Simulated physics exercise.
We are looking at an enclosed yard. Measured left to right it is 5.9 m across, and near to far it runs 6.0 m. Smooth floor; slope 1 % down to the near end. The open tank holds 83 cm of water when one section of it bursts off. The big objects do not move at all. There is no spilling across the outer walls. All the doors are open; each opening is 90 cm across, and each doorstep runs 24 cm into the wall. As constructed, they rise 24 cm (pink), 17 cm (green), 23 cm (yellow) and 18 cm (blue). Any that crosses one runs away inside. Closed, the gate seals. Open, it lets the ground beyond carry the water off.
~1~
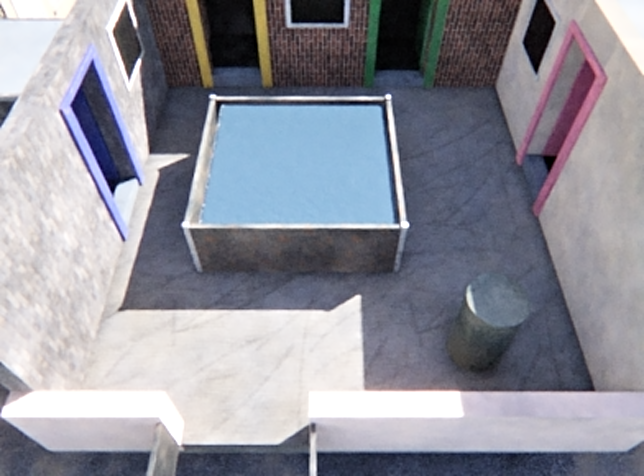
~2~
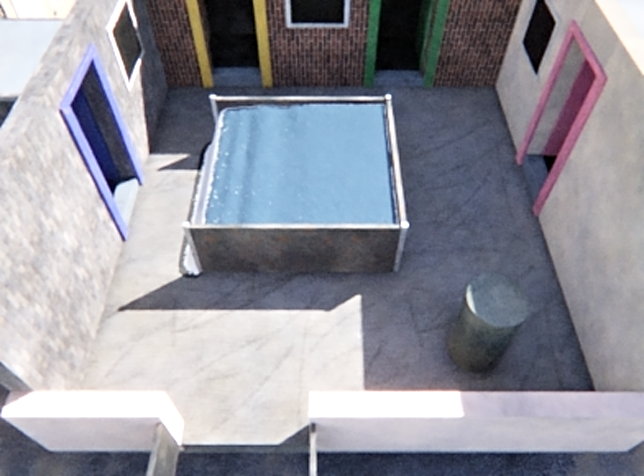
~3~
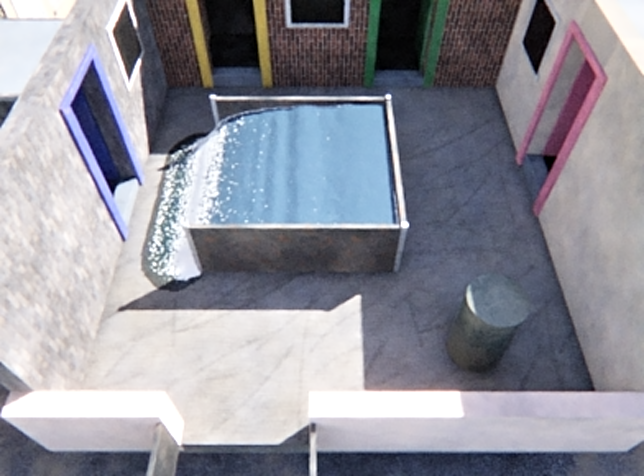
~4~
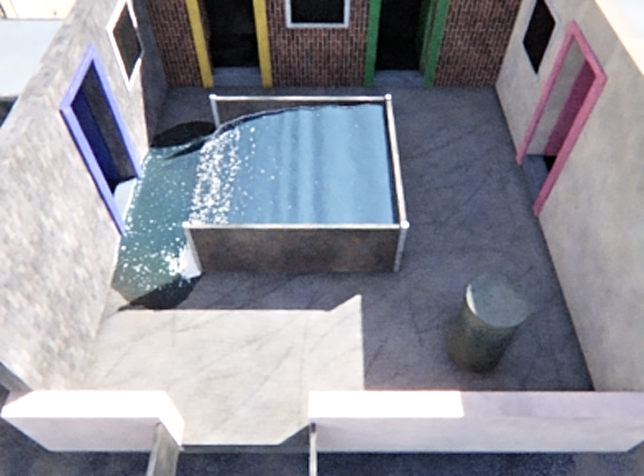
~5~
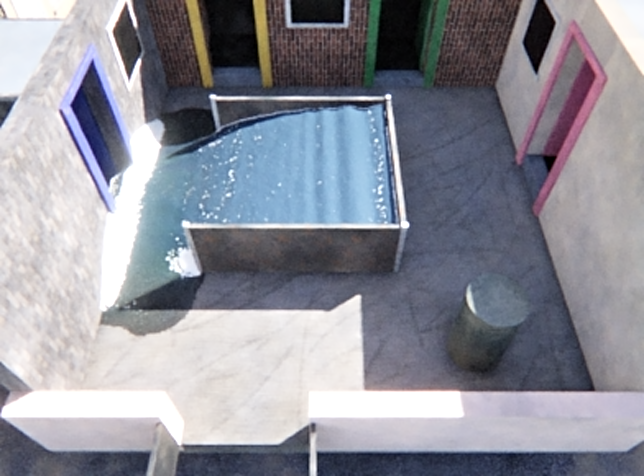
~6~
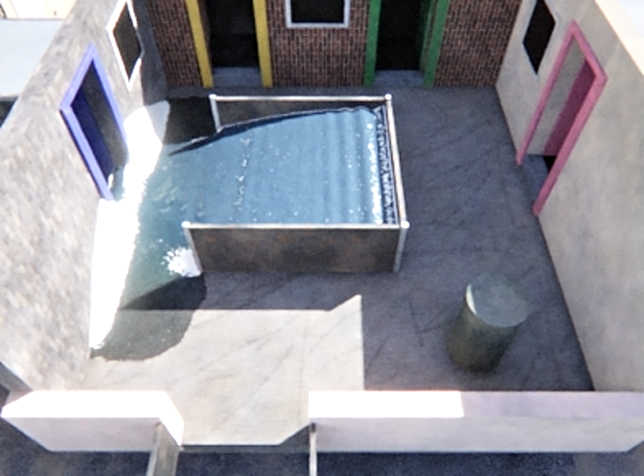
The clip opens on a walled yard with blue, yellow, green and pink doorways and a raised tank of still water beside a grey cylinder. The tank's left side gives way and water pours out in a foaming sheet, then reaches the left wall by the blue doorway and spreads along it.
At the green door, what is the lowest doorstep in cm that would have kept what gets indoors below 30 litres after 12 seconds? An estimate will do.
Somewhere near 8.5 cm.
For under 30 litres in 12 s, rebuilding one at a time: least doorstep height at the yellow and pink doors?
About 22 cm at yellow and 8.0 cm at pink.
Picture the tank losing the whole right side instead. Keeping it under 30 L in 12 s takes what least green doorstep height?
You'd want it roughly 13.5 centimetres tall.
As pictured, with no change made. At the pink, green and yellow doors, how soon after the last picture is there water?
Arrives: Pink 3.0 s / green 1.6 s / yellow 0.6 s.
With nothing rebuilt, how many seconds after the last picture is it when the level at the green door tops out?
6.5 s.
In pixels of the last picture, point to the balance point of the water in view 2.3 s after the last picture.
The water is centred around (236, 205) in the last picture's pixels.
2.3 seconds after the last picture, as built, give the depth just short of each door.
In cm - pink: 0, green: 5, yellow: 30, blue: 33.
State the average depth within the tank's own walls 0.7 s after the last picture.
Some 45 cm.
Then, 0.7 s after the last picture water covers 25 % of the floor, deepest (62 cm) near (131, 219); it has not reached the green door.
Then, 2.3 s after the last picture water covers 65 % of the floor, deepest (44 cm) near (72, 421); 5 cm at the green door, 0 litres in over its 17 cm doorstep.
Then, 11.3 s after the last picture water covers 95 % of the floor, deepest (18 cm) near (77, 404); 9 cm at the green door, 0 litres in over its 17 cm doorstep.
At the green door as built, the water peaked near 14 cm, 6.3 s after the last picture.
Run again over the same 12 s with other heights there, 63 litres in over 6.5 cm, 11 litres over 10.5 cm. The limit of 30 litres is kept from about 8.5 cm up.
